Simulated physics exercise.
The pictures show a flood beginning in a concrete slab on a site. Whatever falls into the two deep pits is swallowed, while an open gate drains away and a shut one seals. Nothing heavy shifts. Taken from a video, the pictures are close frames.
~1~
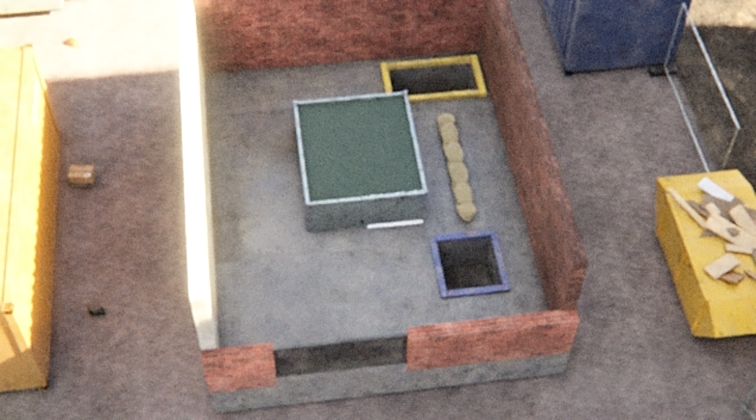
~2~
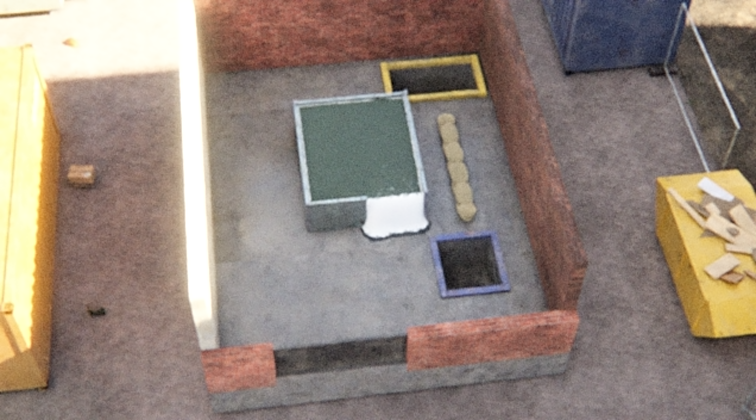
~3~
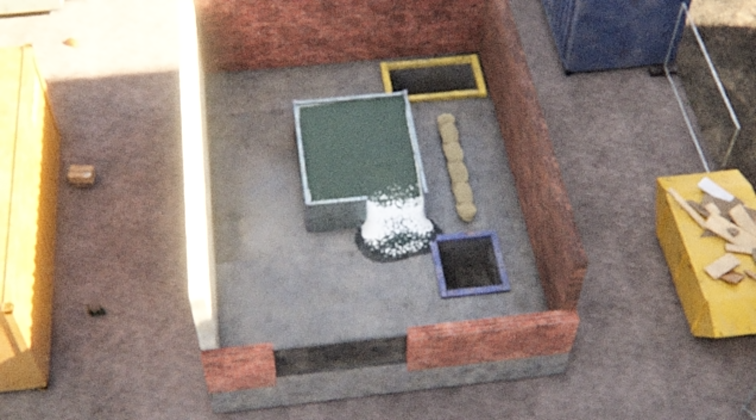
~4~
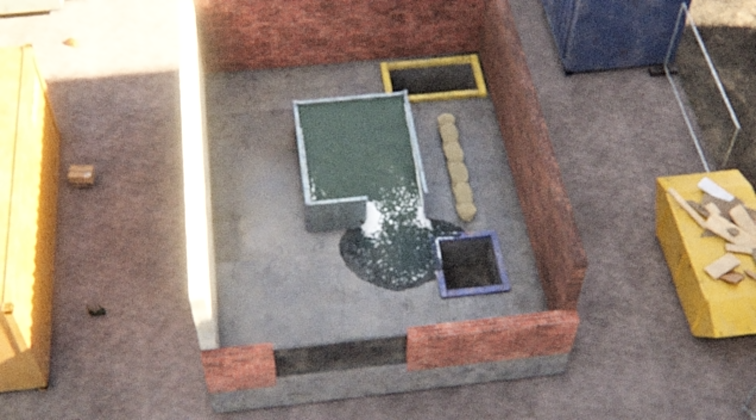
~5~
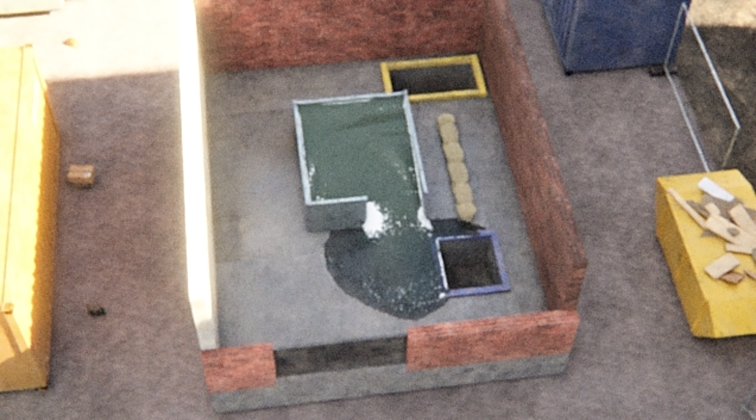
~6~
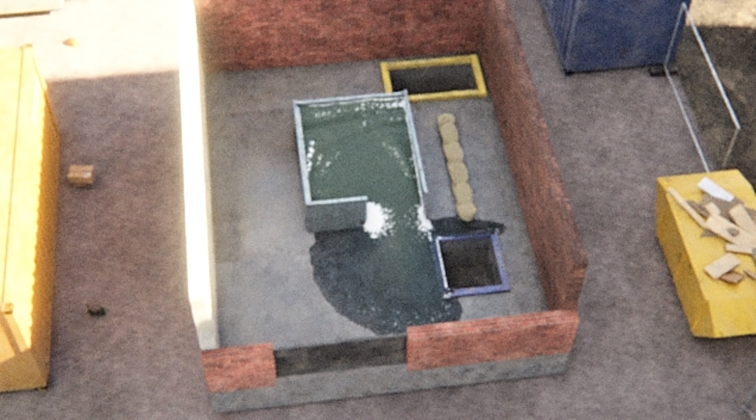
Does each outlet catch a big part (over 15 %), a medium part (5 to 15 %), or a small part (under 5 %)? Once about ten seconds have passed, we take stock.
Parts caught - gate: A small part; yellow pit: A small part; blue pit: A big part.
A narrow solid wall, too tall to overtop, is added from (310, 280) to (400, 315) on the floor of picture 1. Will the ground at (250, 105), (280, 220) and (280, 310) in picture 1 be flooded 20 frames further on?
Running through them in order, the first comes out free from flooding, the second taken by the flood and the last taken by the flood.
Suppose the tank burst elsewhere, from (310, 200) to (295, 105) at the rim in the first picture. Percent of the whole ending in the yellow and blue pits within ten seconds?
Yellow 12 %, blue 12 %.
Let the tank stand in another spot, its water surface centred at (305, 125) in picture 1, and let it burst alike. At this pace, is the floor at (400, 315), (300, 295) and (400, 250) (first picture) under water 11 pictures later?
In sequence: Inundated, next inundated, then inundated.
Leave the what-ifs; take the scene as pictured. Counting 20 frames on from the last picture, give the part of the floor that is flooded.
Close to 45 in a hundred, I think.
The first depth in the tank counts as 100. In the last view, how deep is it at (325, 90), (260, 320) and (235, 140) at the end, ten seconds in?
About 6, 10, 6 %.
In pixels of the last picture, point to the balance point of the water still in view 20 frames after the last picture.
Somewhere near (372, 231).
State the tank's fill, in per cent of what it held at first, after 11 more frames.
I'd say some 60 %.
A moment on, water covers 25 % of the floor; the gate 0 %, the yellow pit 0 %, the blue pit 4 %.
Next, water covers 30 % of the floor; the gate 0 %, the yellow pit 0 %, the blue pit 9 %.
Then, water covers 45 % of the floor; the gate 0 %, the yellow pit 0 %, the blue pit 13 %.
Later, water covers 80 % of the floor; the gate 0 %, the yellow pit 1 %, the blue pit 20 %.
In the end, water covers 95 % of the floor; the gate 0 %, the yellow pit 2 %, the blue pit 24 %.
